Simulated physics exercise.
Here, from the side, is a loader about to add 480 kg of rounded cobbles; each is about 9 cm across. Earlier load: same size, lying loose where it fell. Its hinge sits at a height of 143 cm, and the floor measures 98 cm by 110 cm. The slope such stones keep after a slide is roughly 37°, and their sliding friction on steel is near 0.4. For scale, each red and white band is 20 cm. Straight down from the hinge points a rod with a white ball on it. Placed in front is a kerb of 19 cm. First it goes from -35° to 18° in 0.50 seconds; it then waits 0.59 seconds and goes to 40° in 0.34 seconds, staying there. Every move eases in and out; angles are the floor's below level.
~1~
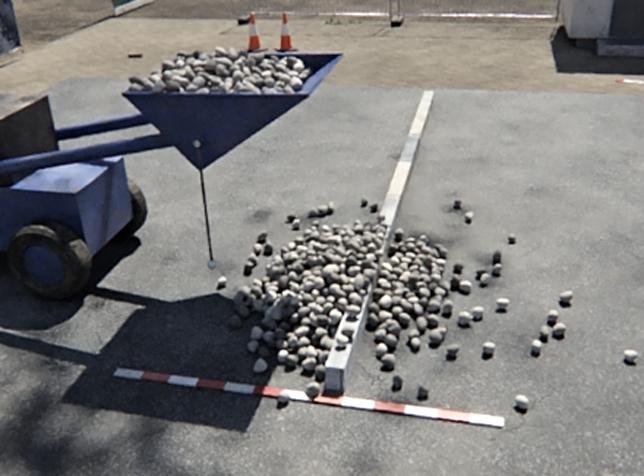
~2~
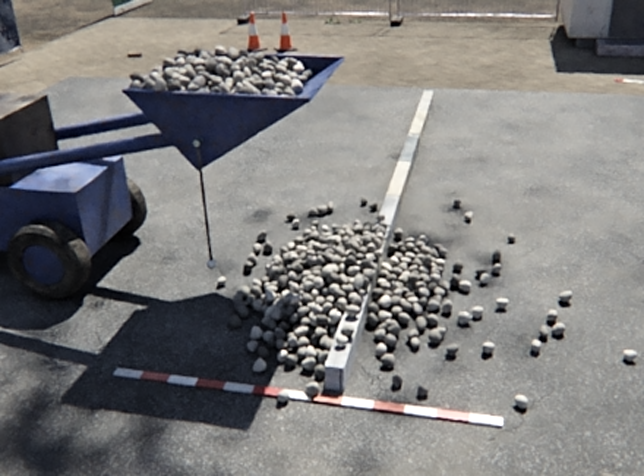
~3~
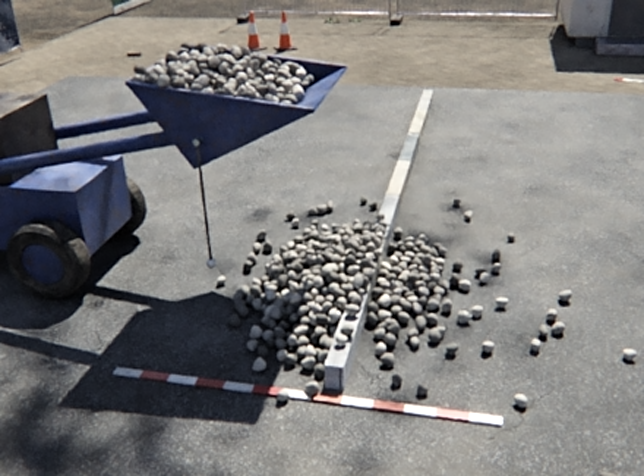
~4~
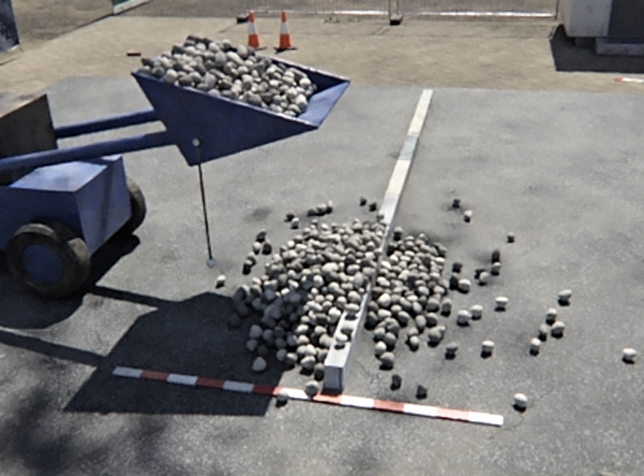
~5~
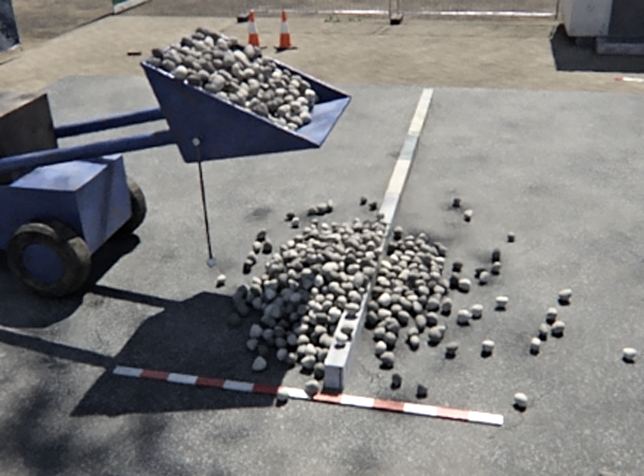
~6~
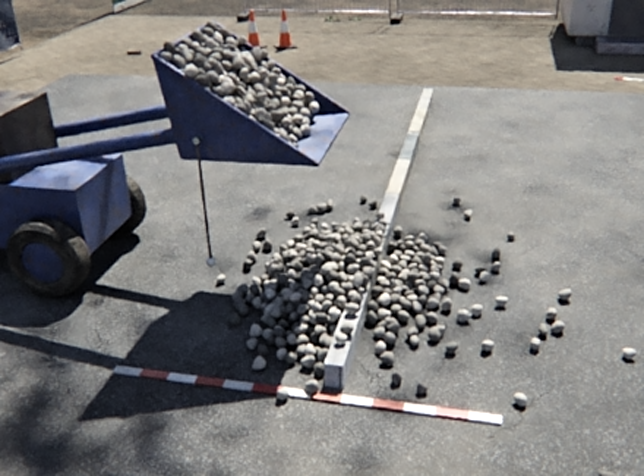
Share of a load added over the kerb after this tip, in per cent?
Some 64 %.
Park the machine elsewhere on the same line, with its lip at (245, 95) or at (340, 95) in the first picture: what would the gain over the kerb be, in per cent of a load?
Near 10 in a hundred first, near 90 in a hundred second.
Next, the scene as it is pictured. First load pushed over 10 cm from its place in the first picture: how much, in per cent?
15 %.
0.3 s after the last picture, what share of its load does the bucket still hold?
It holds some 100 percent.
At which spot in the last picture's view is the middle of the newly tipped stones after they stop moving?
They come to rest centred about (391, 276).
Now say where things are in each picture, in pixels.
Lip at (308, 96), floor tilted -35°, highest stones at (212, 60). The earlier load is highest near (348, 264), 30 cm above ground level, 79 % on this side of the kerb, 21 % over the kerb, in the first frame.
Lip at (310, 100), floor tilted -33°, highest stones at (195, 59), in the second frame.
The bucket is at -27°, its lip at (314, 111); the top of the load is at (193, 55), in the third frame.
The bucket is at -19°, its lip at (318, 128); the top of the load is at (193, 49), in the fourth frame.
The bucket is at -10°, its lip at (320, 147); the top of the load is at (202, 40), in the fifth frame.
Lip at (318, 165), floor tilted -1°, highest stones at (211, 35), in the sixth frame.
Then, 0.1 s after the last picture the floor is at 13°; in per cent of one load, 100 in the bucket, 79 on this side of the kerb, 21 over the kerb; the foremost stones are at (563, 350).
Then, 0.3 s after the last picture the floor is at 18°; in per cent of one load, 99 in the bucket, 80 on this side of the kerb, 21 over the kerb; the foremost stones are at (563, 350).
Then, 1.6 s after the last picture the floor is at 40°; in per cent of one load, 8 in the bucket, 127 on this side of the kerb, 66 over the kerb; the foremost stones are at (577, 325).
Then, 4.2 s after the last picture the floor is at 40°; in per cent of one load, 0 in the bucket, 115 on this side of the kerb, 85 over the kerb; the foremost stones are at (603, 344). Net gain over the kerb, 64.
